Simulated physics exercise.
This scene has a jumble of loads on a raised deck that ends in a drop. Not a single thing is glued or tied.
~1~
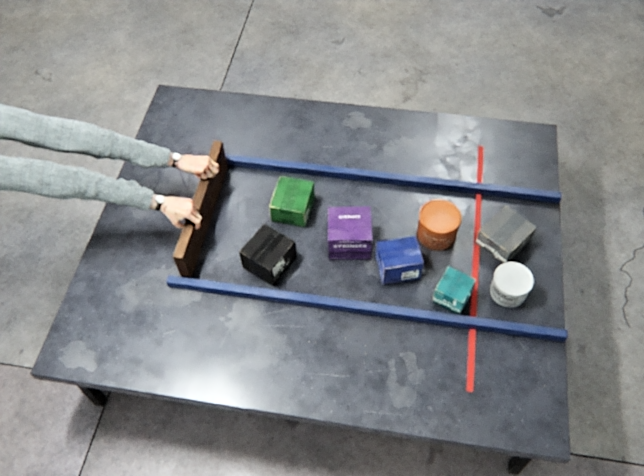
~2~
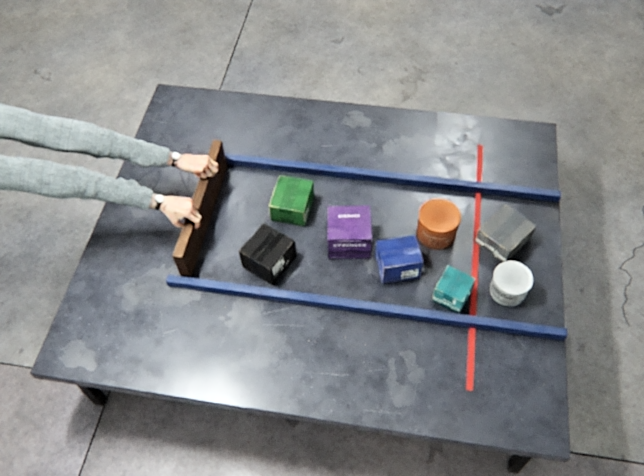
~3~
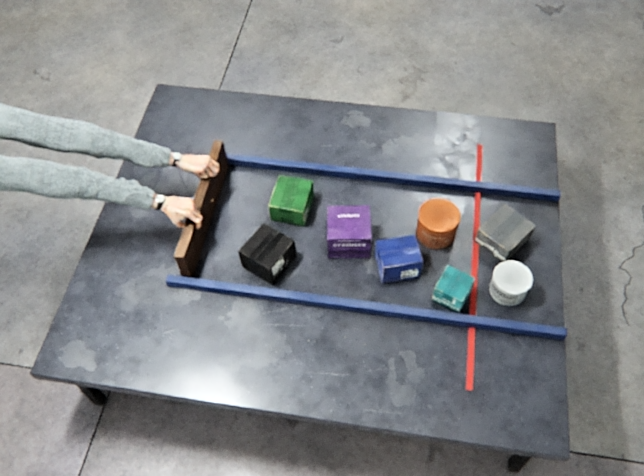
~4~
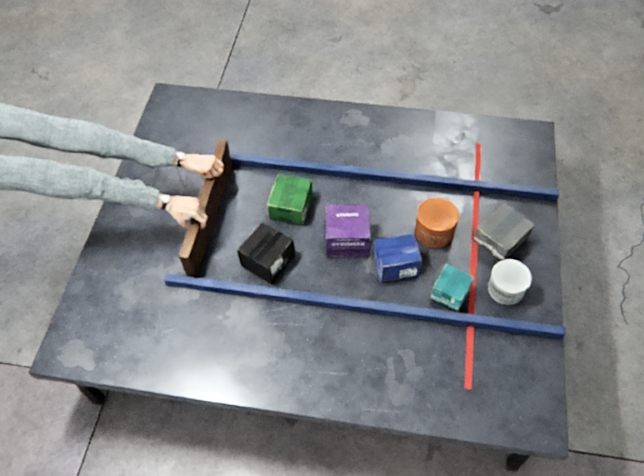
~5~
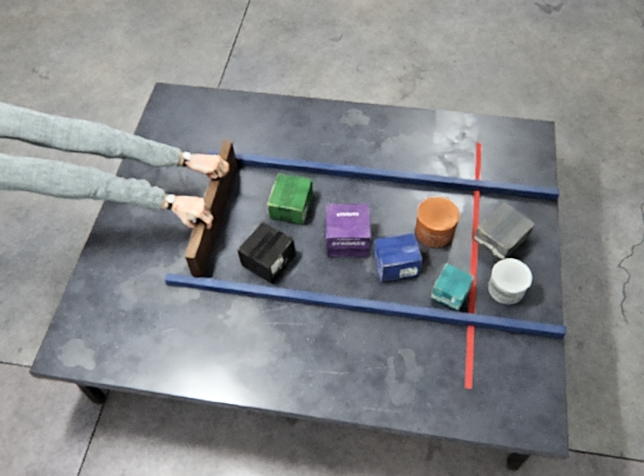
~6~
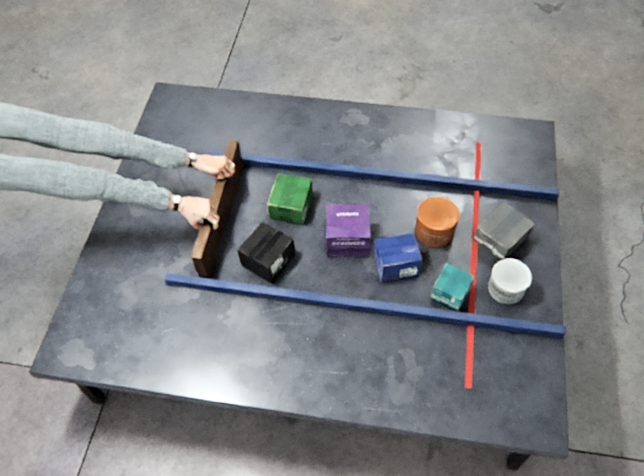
Two hands slide a brown plank slightly right across a dark table toward several still objects.
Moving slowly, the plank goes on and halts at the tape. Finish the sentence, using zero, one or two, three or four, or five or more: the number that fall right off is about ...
The number that fall right off is about three or four.
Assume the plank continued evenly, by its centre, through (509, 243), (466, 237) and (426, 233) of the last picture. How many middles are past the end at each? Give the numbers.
Past-the-end tally - position 1: 6, position 2: 2, position 3: 1.
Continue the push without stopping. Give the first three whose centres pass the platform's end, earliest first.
Sequence: Grey parcel, then orange pail, then white pail.
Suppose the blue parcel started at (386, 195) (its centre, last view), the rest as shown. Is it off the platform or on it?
Put there, it simply holds its spot.
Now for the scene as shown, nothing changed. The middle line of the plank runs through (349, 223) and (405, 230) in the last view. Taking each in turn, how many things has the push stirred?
Tally: 6; 8.
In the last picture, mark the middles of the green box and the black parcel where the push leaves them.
Listed as asked: First (496, 221), and then (496, 275).
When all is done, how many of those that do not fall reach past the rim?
The overhang total is 0.
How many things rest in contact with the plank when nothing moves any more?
Result: 2 in all.
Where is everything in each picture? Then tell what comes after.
In the first picture, white pail (511, 285); grey parcel (506, 235); turquoise parcel (454, 291); plank (203, 208); tape (476, 254).
In the second picture, grey parcel (505, 234); black parcel (268, 254).
In the third picture, turquoise parcel (453, 289); green box (292, 201).
In the fourth picture, white pail (509, 283); orange pail (436, 223).
In the fifth picture, grey parcel (504, 232); blue parcel (397, 258).
In the sixth picture, white pail (509, 282); grey parcel (504, 232); turquoise parcel (452, 287); plank (219, 208); tape (474, 251).
Soon after, none off yet; white pail at rest near (509, 282); grey parcel at rest near (504, 232); turquoise parcel at rest near (452, 287).
Then, none off yet; white pail moved a little near (524, 277); grey parcel moved a little near (530, 237); turquoise parcel moved about its own width near (499, 296).
By the end, the number that fall off is three or four; fallen, orange pail, grey parcel and white pail.
